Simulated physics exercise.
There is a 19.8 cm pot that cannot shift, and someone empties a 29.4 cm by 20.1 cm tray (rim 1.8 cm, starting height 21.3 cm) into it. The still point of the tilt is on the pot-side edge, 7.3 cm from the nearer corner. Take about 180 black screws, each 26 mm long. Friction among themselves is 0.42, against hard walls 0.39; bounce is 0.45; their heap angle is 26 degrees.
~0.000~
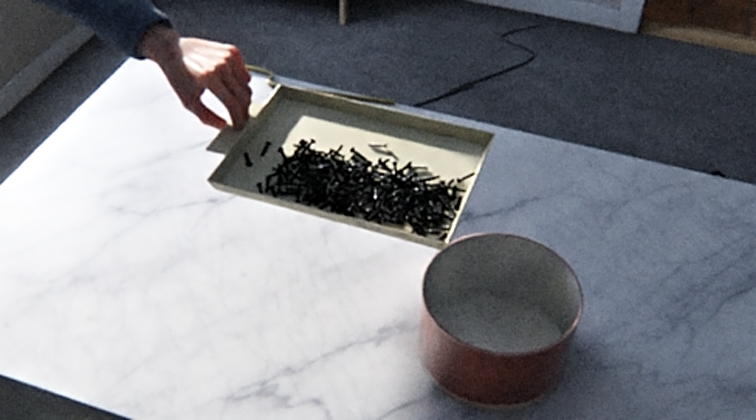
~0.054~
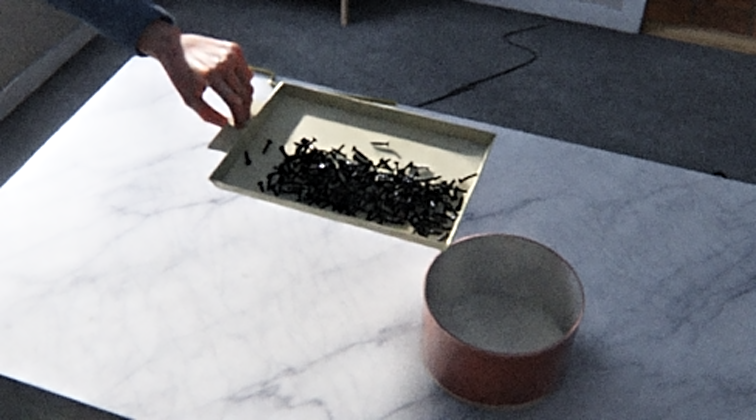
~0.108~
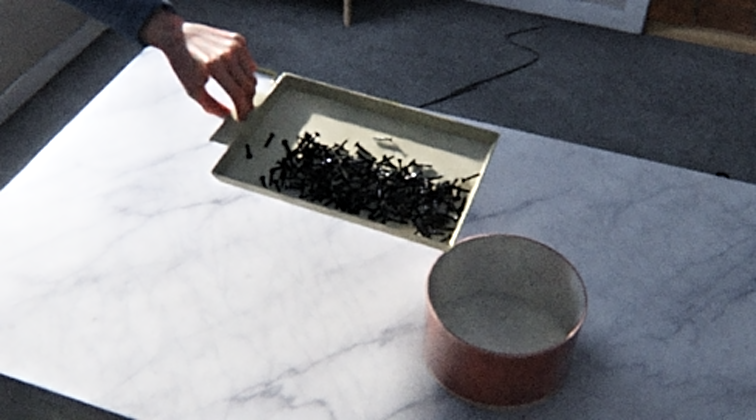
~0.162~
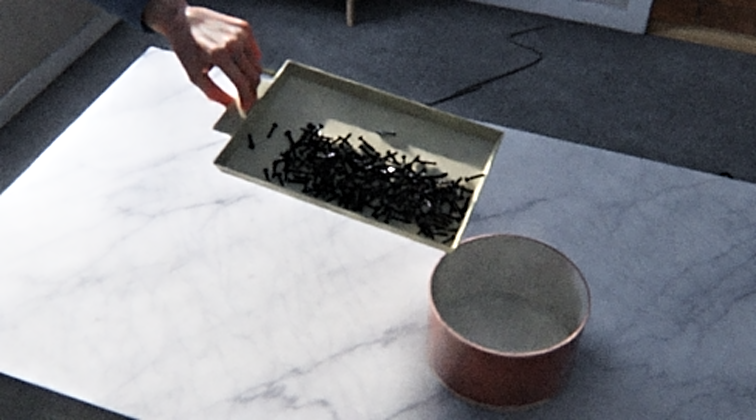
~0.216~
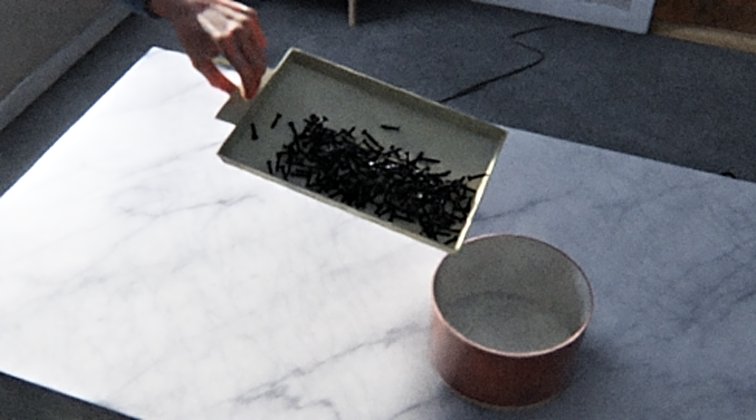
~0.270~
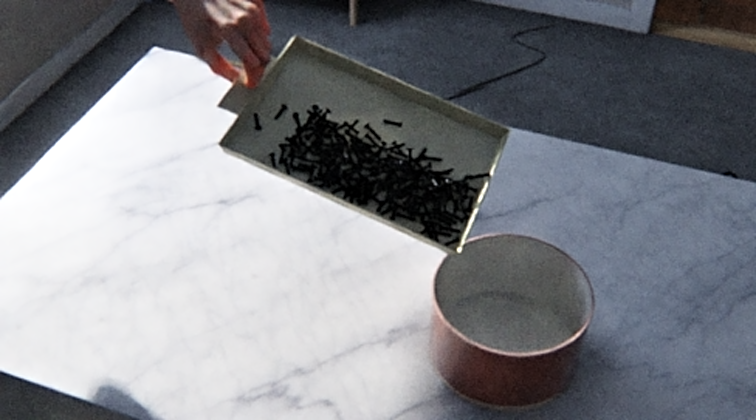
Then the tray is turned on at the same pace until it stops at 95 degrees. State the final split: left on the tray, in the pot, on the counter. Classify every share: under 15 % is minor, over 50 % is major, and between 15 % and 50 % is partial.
Left on the tray: Minor, pot: Major, counter: Minor.
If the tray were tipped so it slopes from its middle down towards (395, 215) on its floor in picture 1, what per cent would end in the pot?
I'd estimate about 70 %.
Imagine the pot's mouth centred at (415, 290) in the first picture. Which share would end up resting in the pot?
It would come to around 80 percent.
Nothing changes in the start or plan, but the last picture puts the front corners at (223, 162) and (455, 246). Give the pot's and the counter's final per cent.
That works out as pot 65 and counter 35.
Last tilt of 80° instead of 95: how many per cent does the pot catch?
The pot would get around 90 per cent.
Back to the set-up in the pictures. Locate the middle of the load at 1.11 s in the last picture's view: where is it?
Look about (478, 294) in the last view.
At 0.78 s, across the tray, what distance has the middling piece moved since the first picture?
Around 8 centimetres.
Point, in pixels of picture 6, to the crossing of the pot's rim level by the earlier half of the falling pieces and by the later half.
First near (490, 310), later near (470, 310).
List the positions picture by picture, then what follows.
In the first frame, tray tilt 0 degrees, front corners at (214, 178) and (444, 239); middle of the pieces at (361, 188); pot at (502, 289).
In the second frame, tray tilt 1 degrees, front corners at (215, 176) and (446, 240); middle of the pieces at (363, 188).
In the third frame, tray tilt 4 degrees, front corners at (217, 170) and (449, 241), lowest corner right front; middle of the pieces at (366, 185).
In the fourth frame, tray tilt 8 degrees, front corners at (220, 161) and (452, 243), lowest corner right front; middle of the pieces at (369, 181).
In the fifth frame, tray tilt 12 degrees, front corners at (223, 151) and (455, 245), lowest corner right front; middle of the pieces at (373, 177).
In the sixth frame, tray tilt 16 degrees, front corners at (226, 142) and (457, 246), lowest corner right front; middle of the pieces at (375, 174); pot at (512, 290). Its pace works out near 75 degrees a second.
After 0.78 s, tilt 54 degrees; the tray holds 100 %, the pot 0 %.
After 1.11 s, tilt 78 degrees; the tray holds 30 %, the pot 50 %.
After 1.55 s, tilt 95 degrees; the tray holds 0 %, the pot 95 %.
In the end, at 2.3 s, tray 0 %, pot 95 %, counter 5 %.
